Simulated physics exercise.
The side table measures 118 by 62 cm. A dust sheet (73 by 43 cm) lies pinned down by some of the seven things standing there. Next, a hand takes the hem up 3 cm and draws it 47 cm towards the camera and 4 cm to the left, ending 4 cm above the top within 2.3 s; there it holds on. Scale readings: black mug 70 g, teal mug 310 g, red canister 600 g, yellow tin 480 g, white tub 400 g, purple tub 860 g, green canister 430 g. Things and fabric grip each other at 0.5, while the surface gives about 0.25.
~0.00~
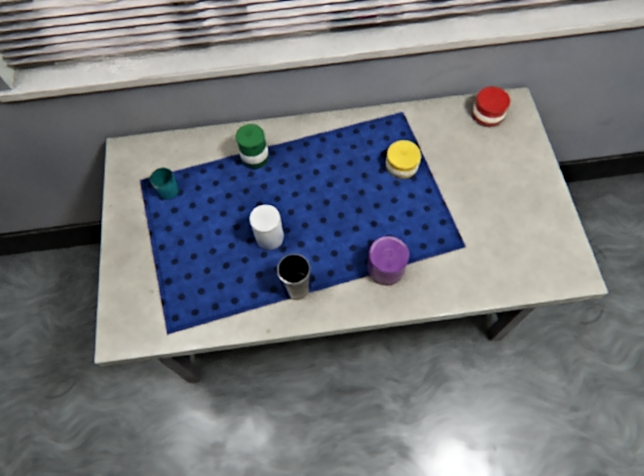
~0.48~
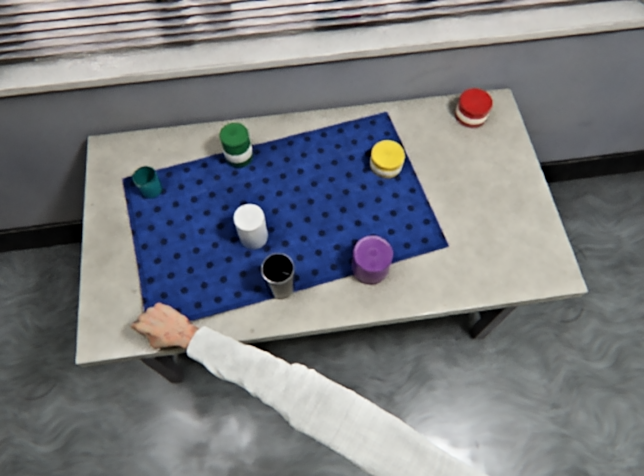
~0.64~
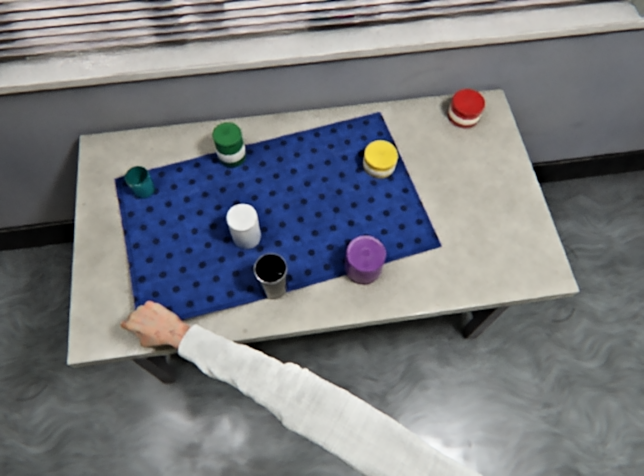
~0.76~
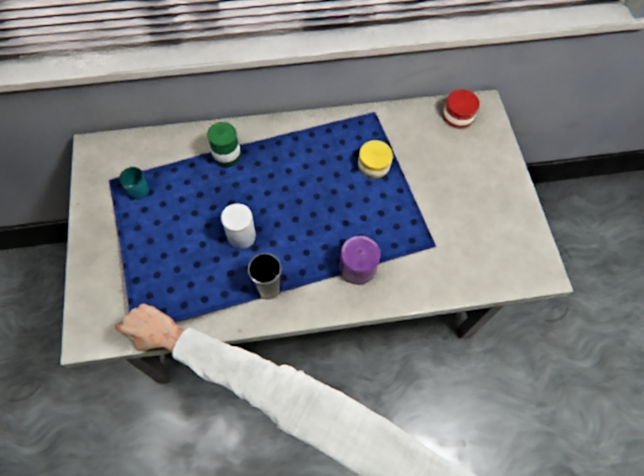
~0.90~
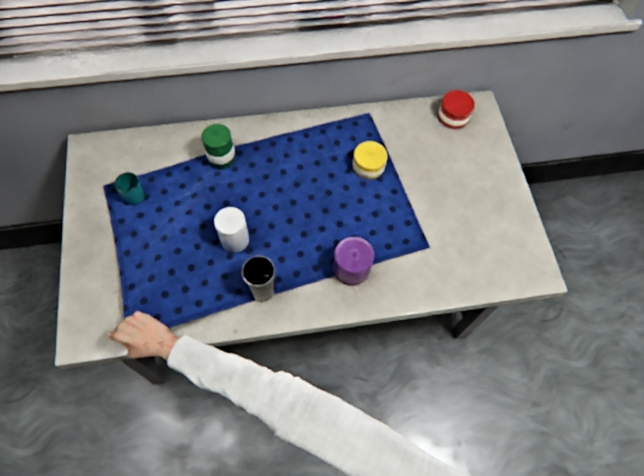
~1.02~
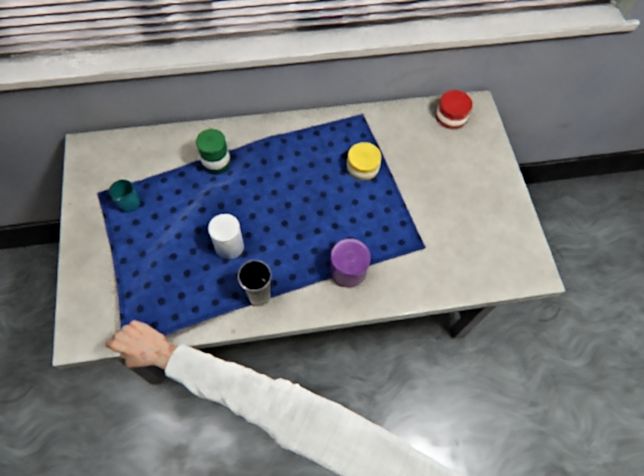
A hand grips the blue cloth's near left corner and draws it slightly toward the camera.
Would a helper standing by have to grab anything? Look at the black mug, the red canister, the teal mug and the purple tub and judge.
At the end, the black mug won't stay; the red canister won't leave; the teal mug won't stay; the purple tub won't stay.
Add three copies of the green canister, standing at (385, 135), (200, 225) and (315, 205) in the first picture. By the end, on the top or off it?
So it goes: The first one ends up off, the next ends up off, the last ends up off.
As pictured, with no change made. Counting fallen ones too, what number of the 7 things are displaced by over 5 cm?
6 in all.
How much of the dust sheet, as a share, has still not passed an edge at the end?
Roughly 25% of it.
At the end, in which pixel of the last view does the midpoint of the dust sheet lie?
The midpoint is close to pixel (178, 407).
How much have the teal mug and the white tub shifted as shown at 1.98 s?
For the teal mug it's around 35 cm, and for the white tub around 30 cm.
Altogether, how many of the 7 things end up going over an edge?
That gives 4.
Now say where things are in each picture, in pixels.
In the first picture, shows, black mug (294, 269); red canister (494, 99); teal mug (161, 177); purple tub (389, 254); dust sheet corners (167, 334) (140, 180) (403, 112) (466, 247).
In the second picture, shows, dust sheet corners (122, 179) (387, 112); grip (148, 332).
In the third picture, shows, dust sheet corners (115, 179) (380, 112); grip (138, 331).
In the fourth picture, shows, dust sheet corners (109, 180) (375, 112); grip (132, 334).
In the fifth picture, shows, black mug (258, 271); teal mug (127, 182); green canister (216, 135); dust sheet corners (103, 186) (370, 113); grip (127, 342).
In the sixth picture, shows, black mug (255, 275); red canister (457, 102); teal mug (121, 189); purple tub (351, 256); dust sheet corners (97, 193) (363, 114) (426, 248); grip (123, 351).
At 1.5 s, 95 % of the dust sheet is still over the top; teal mug 18 cm off its start, black mug 10 cm off its start, purple tub 6 cm off its start.
At 2.0 s, 75 % of the dust sheet is still over the top; teal mug 36 cm off its start, black mug on its side, 26 cm off its start, purple tub 15 cm off its start.
At 2.4 s, 35 % of the dust sheet is still over the top; teal mug over the edge, black mug over the edge, purple tub over the edge.
At 2.9 s, 25 % of the dust sheet is still over the top; teal mug over the edge, black mug over the edge, purple tub over the edge.
At 4.5 s, 25 % of the dust sheet is still over the top; teal mug over the edge, black mug over the edge, purple tub over the edge, red canister 0 cm off its start at (457, 102).
